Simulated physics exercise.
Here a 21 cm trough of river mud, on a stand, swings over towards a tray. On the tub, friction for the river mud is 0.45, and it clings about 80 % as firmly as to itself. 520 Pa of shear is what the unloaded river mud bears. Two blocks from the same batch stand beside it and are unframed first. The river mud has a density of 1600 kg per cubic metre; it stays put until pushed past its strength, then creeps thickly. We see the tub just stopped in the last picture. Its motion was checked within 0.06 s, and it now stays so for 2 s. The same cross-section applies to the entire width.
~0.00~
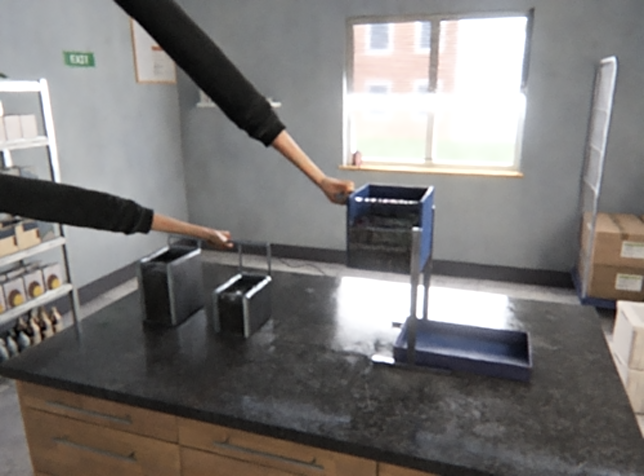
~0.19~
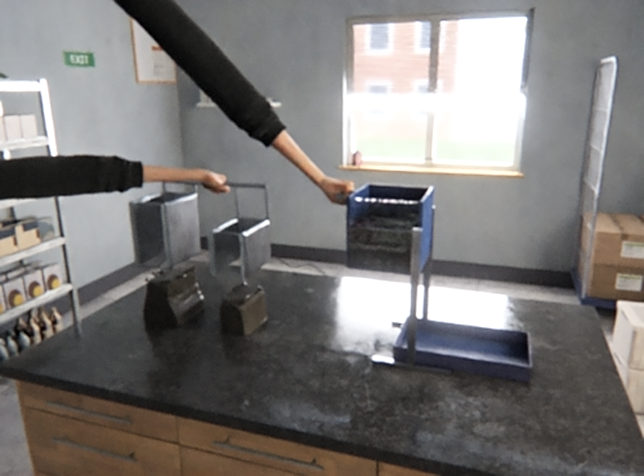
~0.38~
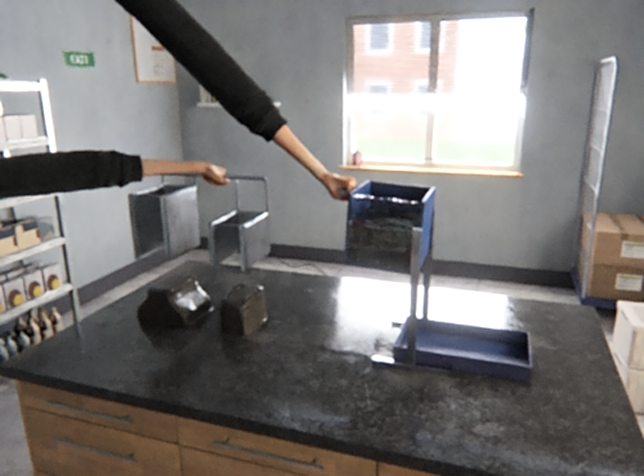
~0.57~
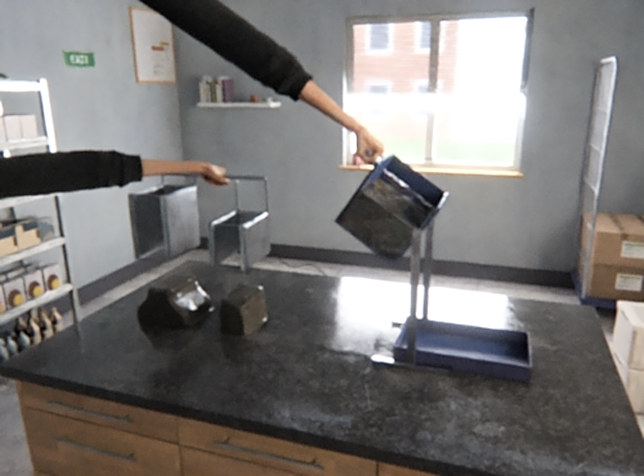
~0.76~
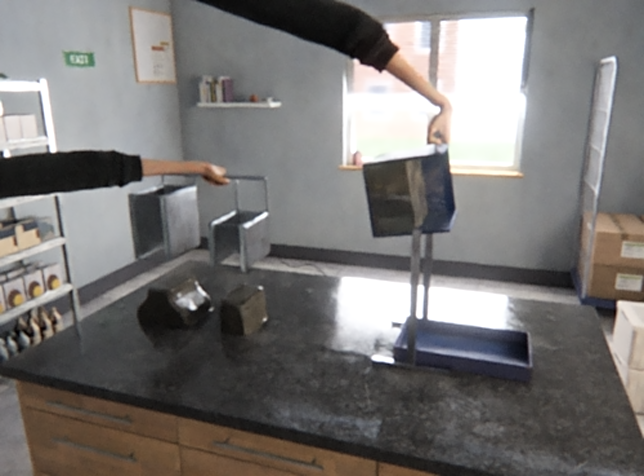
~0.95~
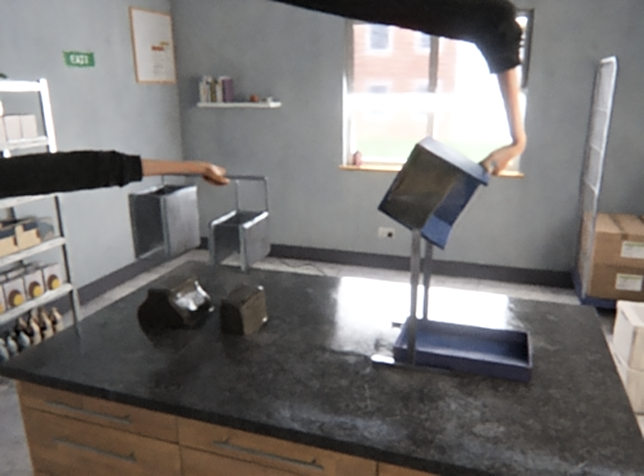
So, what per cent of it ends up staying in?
Expect roughly 0 %.
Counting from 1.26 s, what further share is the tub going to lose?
Roughly 16 %.
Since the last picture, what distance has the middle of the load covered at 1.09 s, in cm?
Distance: About 10 cm.
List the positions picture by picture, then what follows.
Handle-side rim at (350, 198), tilt 0 degrees; crest of the river mud at (415, 233); block heights 19 cm, 13 cm (left to right), in the first picture.
Handle-side rim at (350, 198), tilt 0 degrees; crest of the river mud at (415, 233); block heights 16 cm, 12 cm (left to right), in the second picture.
Handle-side rim at (351, 195), tilt 3 degrees; crest of the river mud at (355, 225); block heights 13 cm, 12 cm (left to right), in the third picture.
Handle-side rim at (379, 165), tilt 35 degrees; crest of the river mud at (363, 192); block heights 13 cm, 12 cm (left to right), in the fourth picture.
Handle-side rim at (440, 156), tilt 80 degrees; crest of the river mud at (402, 162); block heights 13 cm, 12 cm (left to right), in the fifth picture.
Handle-side rim at (485, 186), tilt 118 degrees; crest of the river mud at (425, 152); block heights 13 cm, 12 cm (left to right), in the sixth picture.
After 1.09 s, the tub is at 118 degrees and holds 82 %.
After 1.26 s, the tub is at 118 degrees and holds 15 %.
After 1.43 s, the tub is at 118 degrees and holds 0 %.
After 1.60 s, the tub is at 118 degrees and holds 0 %.
After 2.95 s, the tub is at 118 degrees and holds 0 %.
